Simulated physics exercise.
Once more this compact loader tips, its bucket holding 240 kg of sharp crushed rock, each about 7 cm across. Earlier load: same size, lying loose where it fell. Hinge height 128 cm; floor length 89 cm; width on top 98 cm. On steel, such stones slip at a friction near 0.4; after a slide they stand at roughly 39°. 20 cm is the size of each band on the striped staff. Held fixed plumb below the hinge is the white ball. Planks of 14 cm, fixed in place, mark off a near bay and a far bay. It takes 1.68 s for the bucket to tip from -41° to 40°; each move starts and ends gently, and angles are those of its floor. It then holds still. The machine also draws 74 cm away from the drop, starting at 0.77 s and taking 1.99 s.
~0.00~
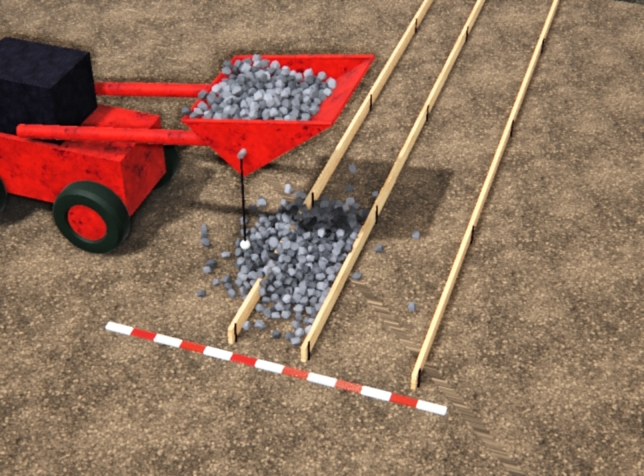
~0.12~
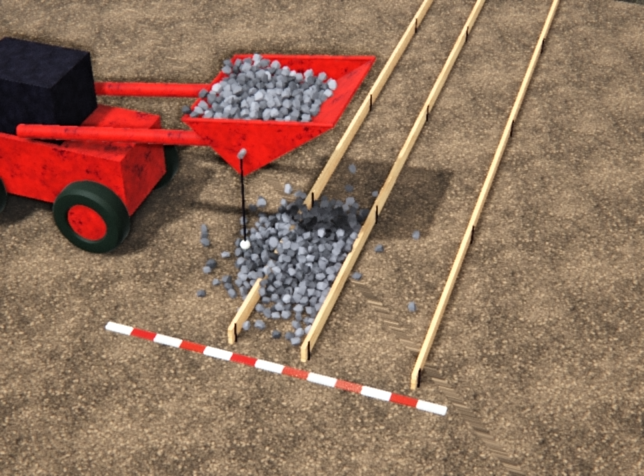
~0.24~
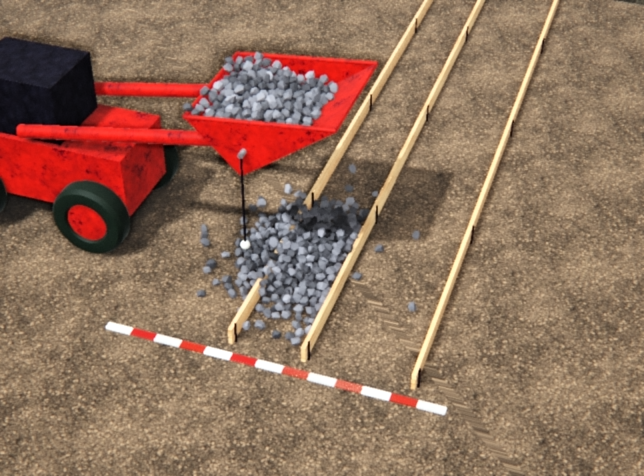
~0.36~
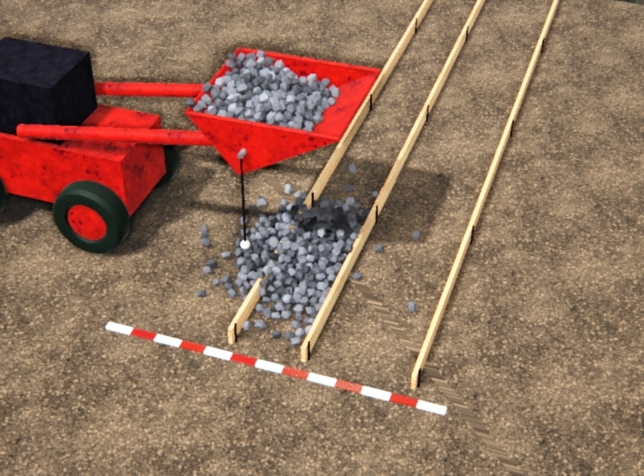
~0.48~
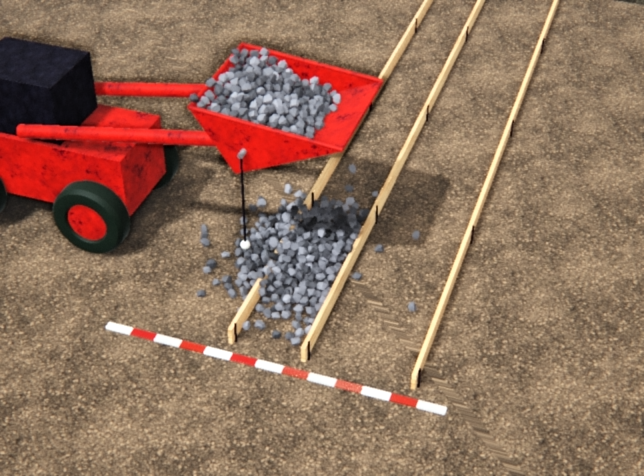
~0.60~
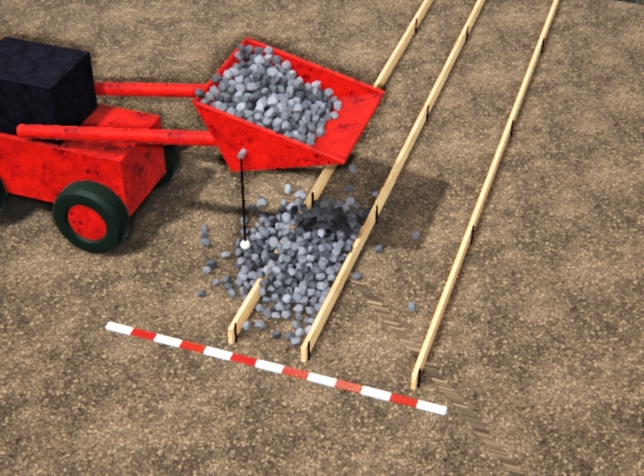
The red loader's bucket, heaped with grey stones, stayed nearly still at first, then tilted its front lip steadily downward to the right, above a loose pile of similar stones scattered around wooden boards.
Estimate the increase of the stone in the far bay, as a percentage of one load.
Roughly 24 per cent of one load.
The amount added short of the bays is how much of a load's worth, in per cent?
I'd estimate some 15 per cent.
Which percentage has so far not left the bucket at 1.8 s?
Roughly 30 per cent of its load.
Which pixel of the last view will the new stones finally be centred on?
They end up centred around (320, 245).
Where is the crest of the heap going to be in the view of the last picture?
Peak pixel: Approx. (306, 222).
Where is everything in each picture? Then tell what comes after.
The bucket is at -41°, its lip at (332, 124); the top of the load is at (278, 79). The earlier load is highest near (300, 240), 23 cm above ground level, 27 % short of the bays, 72 % in the near bay, 1 % in the far bay, in the first frame.
The bucket is at -40°, its lip at (333, 126); the top of the load is at (274, 79); the stones move at 0.1 m/s on average, in the second frame.
Lip at (336, 131), floor tilted -37°, highest stones at (259, 73); the stones move at 0.1 m/s on average, in the third frame.
Lip at (339, 139), floor tilted -31°, highest stones at (257, 67); the stones move at 0.2 m/s on average, in the fourth frame.
Lip at (342, 150), floor tilted -25°, highest stones at (248, 61); the stones move at 0.2 m/s on average, in the fifth frame.
The bucket is at -17°, its lip at (344, 162); the top of the load is at (248, 61); the stones move at 0.3 m/s on average, in the sixth frame.
After 1.3 s the floor is at 27°; in per cent of one load, 99 in the bucket, 27 short of the bays, 73 in the near bay, 1 in the far bay; the foremost stones are at (371, 256).
After 1.8 s the floor is at 40°; in per cent of one load, 32 in the bucket, 27 short of the bays, 133 in the near bay, 8 in the far bay; the foremost stones are at (389, 277).
After 3.2 s the floor is at 40°; in per cent of one load, 0 in the bucket, 40 short of the bays, 135 in the near bay, 24 in the far bay; the foremost stones are at (426, 306).
After 5.8 s the floor is at 40°; in per cent of one load, 0 in the bucket, 40 short of the bays, 135 in the near bay, 24 in the far bay; the foremost stones are at (426, 306). Net gain in the far bay, 24.
